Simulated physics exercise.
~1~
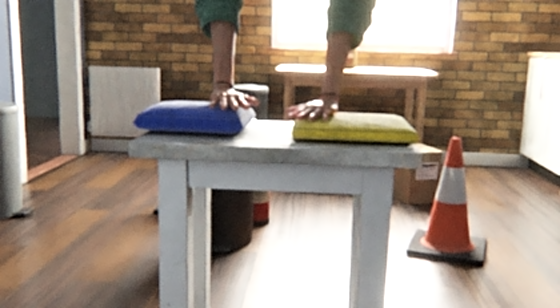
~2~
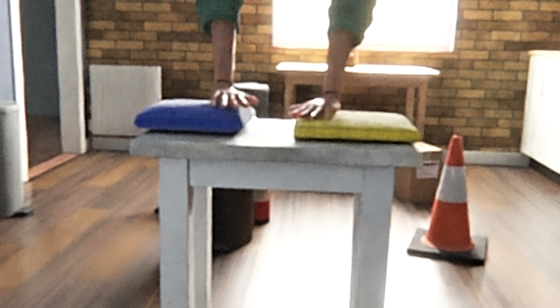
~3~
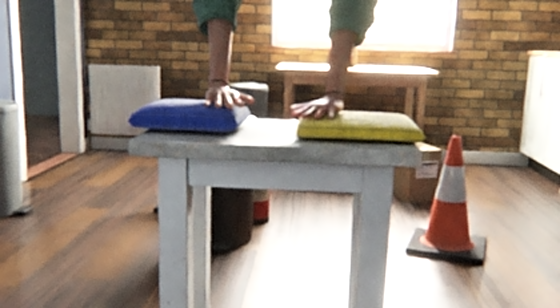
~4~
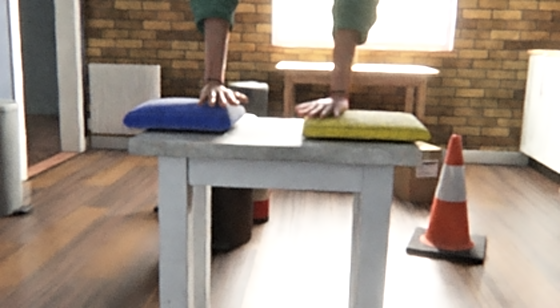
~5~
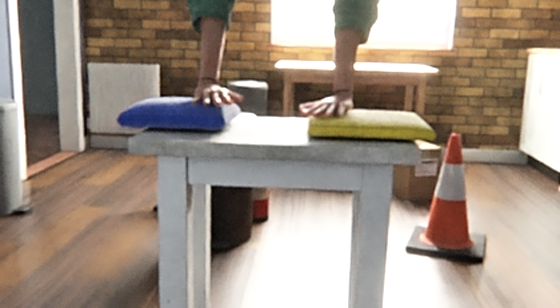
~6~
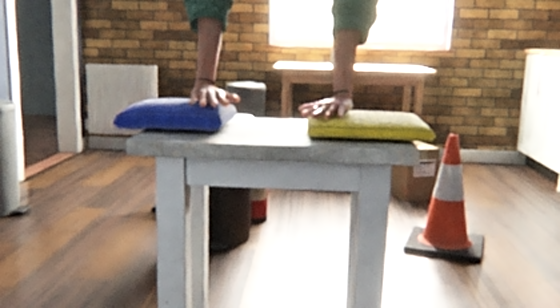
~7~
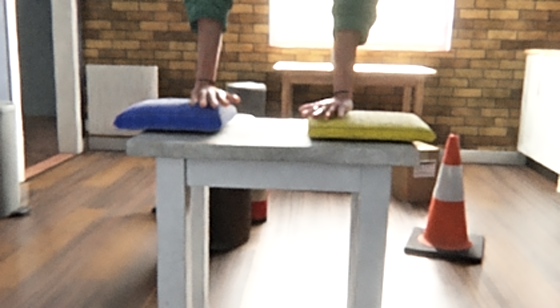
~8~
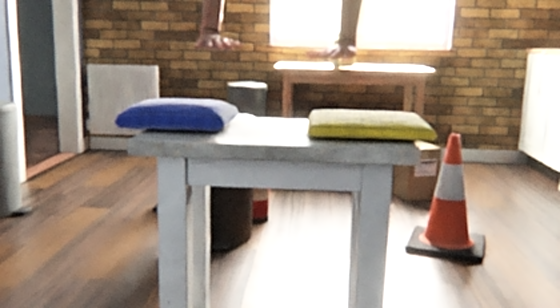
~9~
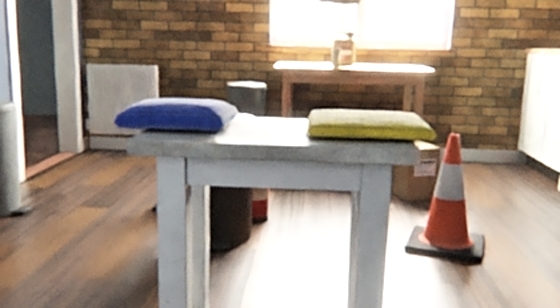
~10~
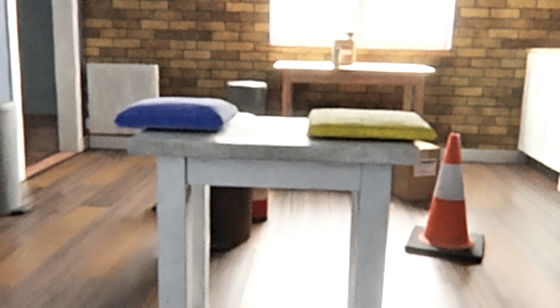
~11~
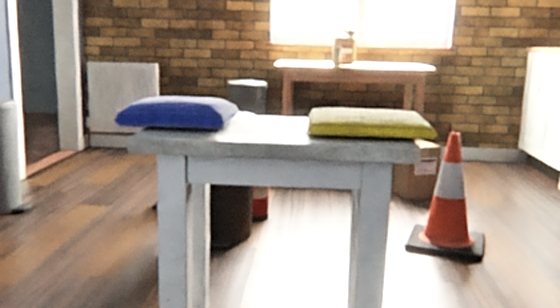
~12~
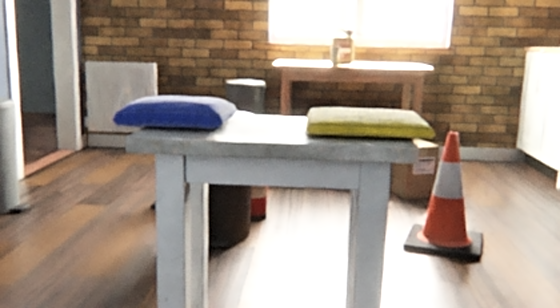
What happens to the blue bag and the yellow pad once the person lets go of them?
Both stay where they were left on top of the table, with the blue bag at the left end and the yellow pad at the right.
